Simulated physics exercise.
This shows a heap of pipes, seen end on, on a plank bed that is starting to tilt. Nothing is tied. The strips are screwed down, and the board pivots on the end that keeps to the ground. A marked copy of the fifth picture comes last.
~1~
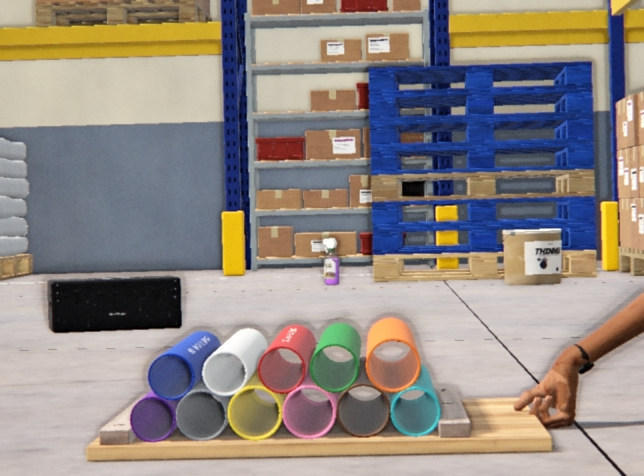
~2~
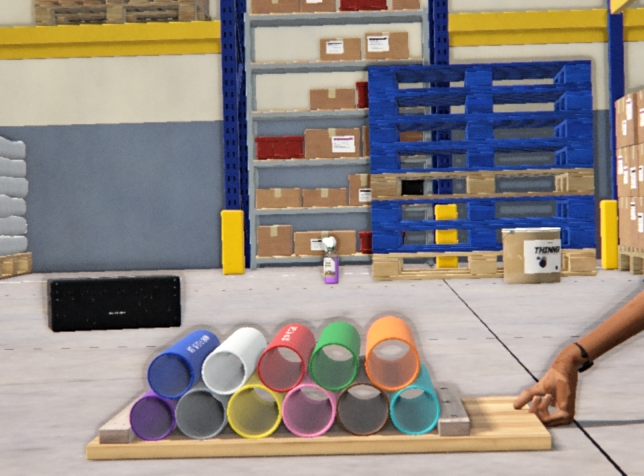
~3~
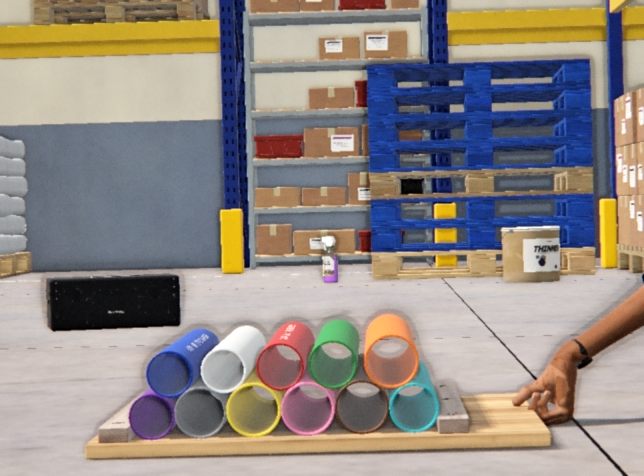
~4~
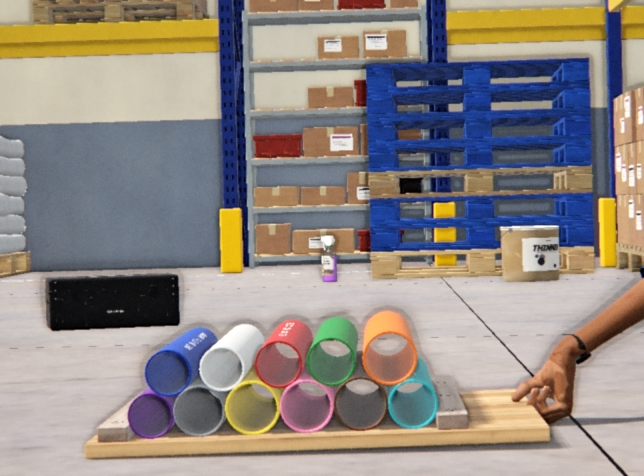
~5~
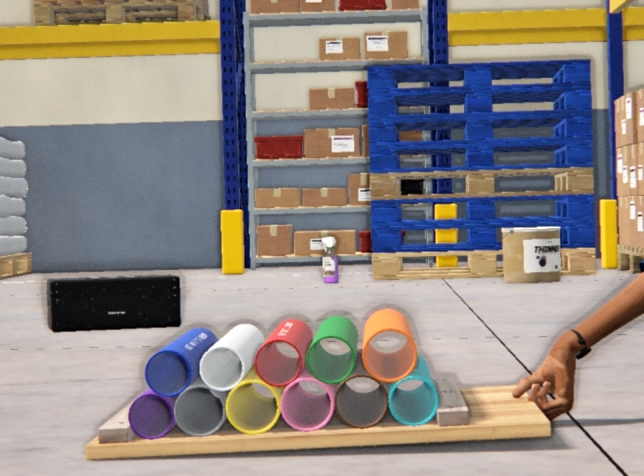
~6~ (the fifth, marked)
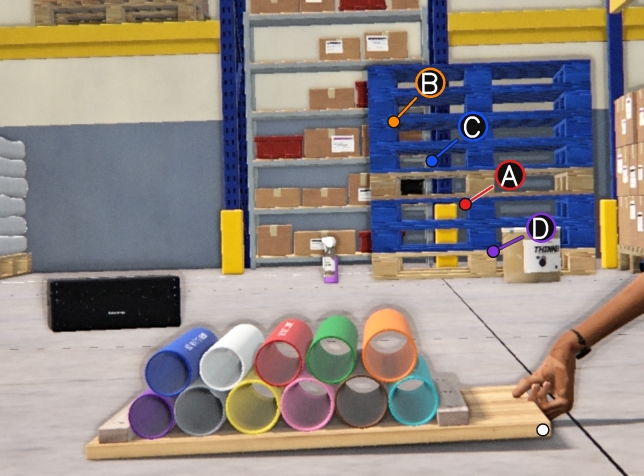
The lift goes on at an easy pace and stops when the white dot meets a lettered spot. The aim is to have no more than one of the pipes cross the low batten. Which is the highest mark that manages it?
No higher than D.
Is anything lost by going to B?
Yes.
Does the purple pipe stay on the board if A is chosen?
The purple pipe: Yes.
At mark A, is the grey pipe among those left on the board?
Yes, with A.
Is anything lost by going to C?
Yes.
On the copy, A at (465, 204); B at (394, 122); C at (432, 161); D at (493, 252); the white dot at (543, 430).
On D. First, board at 16°.
Then, board at 25°.
Finally, board at 25°, one over the low batten (blue).
By contrast, A four over the low batten (red, blue, green, white); B eleven over the low batten; C eleven over the low batten.
